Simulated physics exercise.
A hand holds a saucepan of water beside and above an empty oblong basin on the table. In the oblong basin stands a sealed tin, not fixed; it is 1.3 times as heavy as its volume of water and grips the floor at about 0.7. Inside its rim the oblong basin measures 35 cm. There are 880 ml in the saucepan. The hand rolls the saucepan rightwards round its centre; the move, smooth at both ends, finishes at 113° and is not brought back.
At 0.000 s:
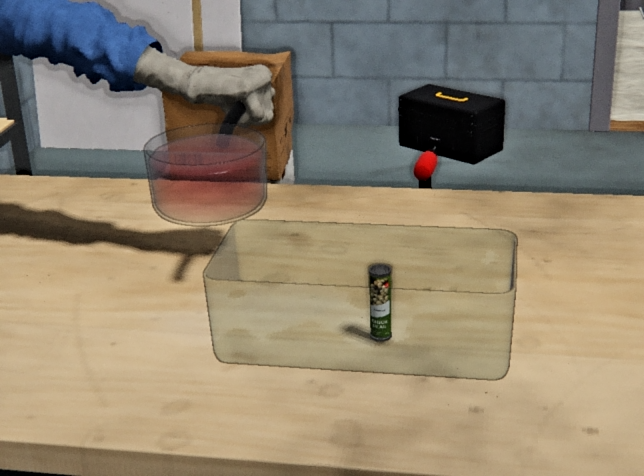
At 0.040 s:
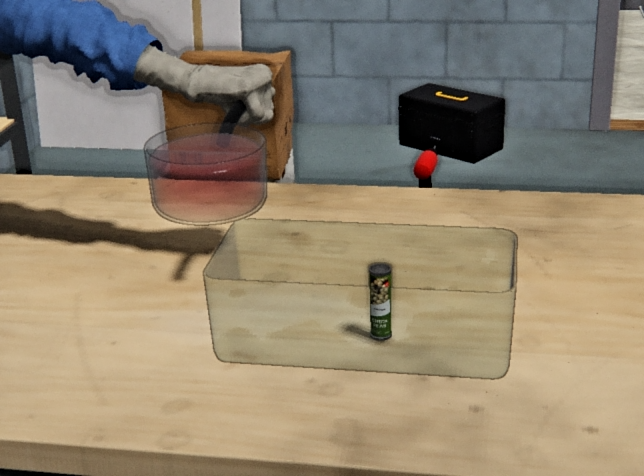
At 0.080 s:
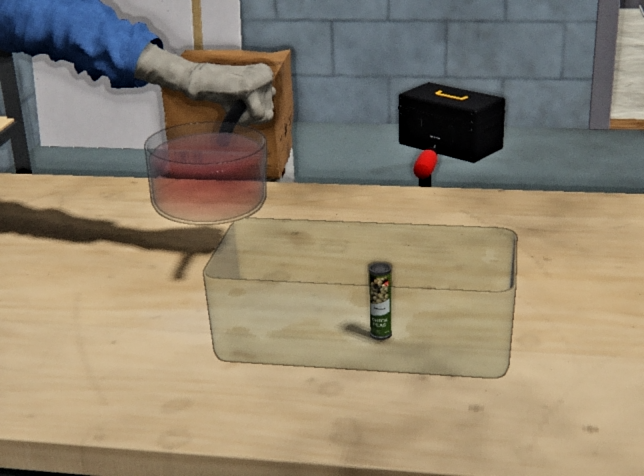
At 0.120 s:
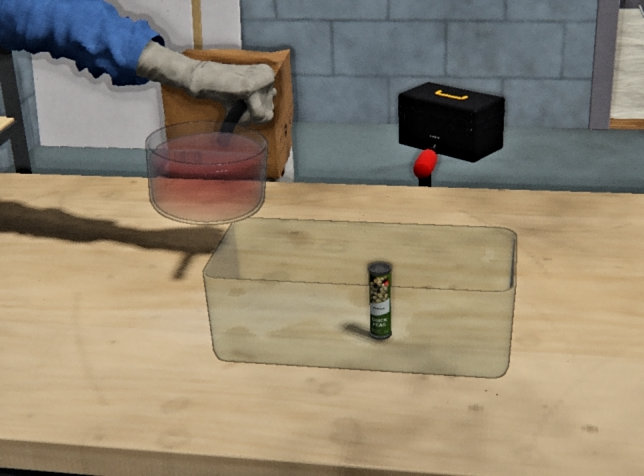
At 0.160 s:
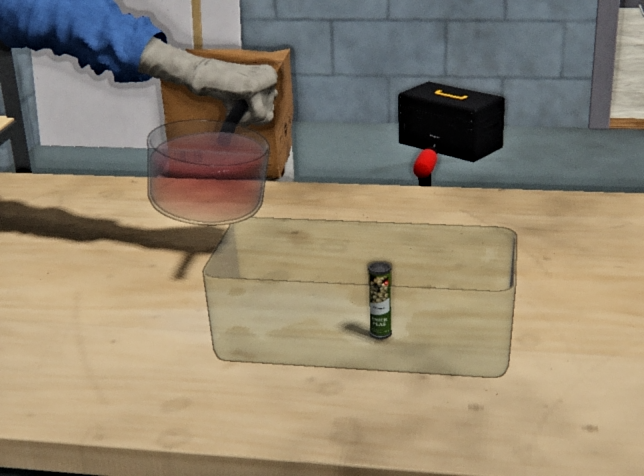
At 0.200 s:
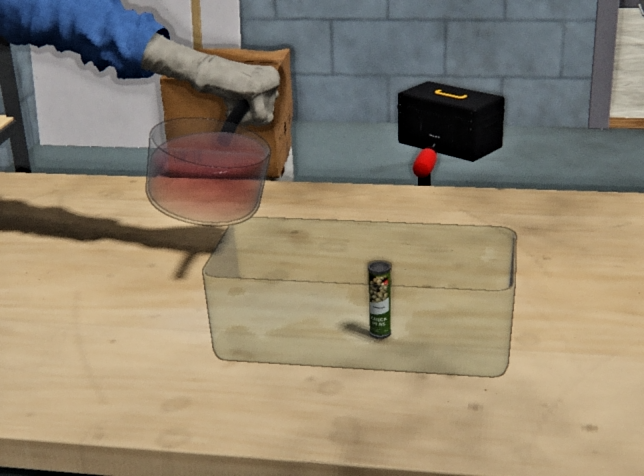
A gloved hand slowly tilted a clear, round saucepan of reddish water slightly to the right, holding it above and beside a see-through oblong basin with a small tin standing in it.
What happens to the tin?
It keeps standing.
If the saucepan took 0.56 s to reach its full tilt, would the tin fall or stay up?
Then it remains upright.
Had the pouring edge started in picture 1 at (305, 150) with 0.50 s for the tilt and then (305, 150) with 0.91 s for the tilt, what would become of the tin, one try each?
First it falls; then it goes over.
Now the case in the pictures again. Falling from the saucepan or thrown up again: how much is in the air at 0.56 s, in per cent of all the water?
Some 28 per cent.
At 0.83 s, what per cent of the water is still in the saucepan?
Near 6 in a hundred.
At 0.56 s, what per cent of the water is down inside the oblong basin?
Near 22 in a hundred.
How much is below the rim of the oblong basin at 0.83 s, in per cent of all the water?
Some 90 per cent.
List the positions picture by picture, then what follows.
The first frame shows tilt 0°; pouring edge (263, 147); surface from (153, 150) to (263, 153); the oblong basin's rim runs from (219, 249) to (516, 262); the tin's top is at (380, 273).
The second frame shows tilt 1°; pouring edge (264, 146); surface from (153, 149) to (263, 153).
The third frame shows tilt 2°; pouring edge (264, 147); surface from (153, 148) to (264, 153).
The fourth frame shows tilt 5°; pouring edge (265, 150); surface from (154, 147) to (264, 153).
The fifth frame shows tilt 8°; pouring edge (267, 153); surface from (154, 147) to (266, 153).
The sixth frame shows tilt 13°; pouring edge (268, 158); surface from (154, 148) to (268, 153).
After 0.56 s the tilt is 77° and 49 per cent is still to pour; the tin stands where it began.
After 0.83 s the tilt is 111° and 6 per cent is still to pour; the tin stands where it began.
After 1.11 s the tilt is 113° and 0 per cent is still to pour; the tin stands where it began.
After 1.41 s the tilt is 113° and 0 per cent is still to pour; the tin stands where it began.
In the end the tin stands where it began.
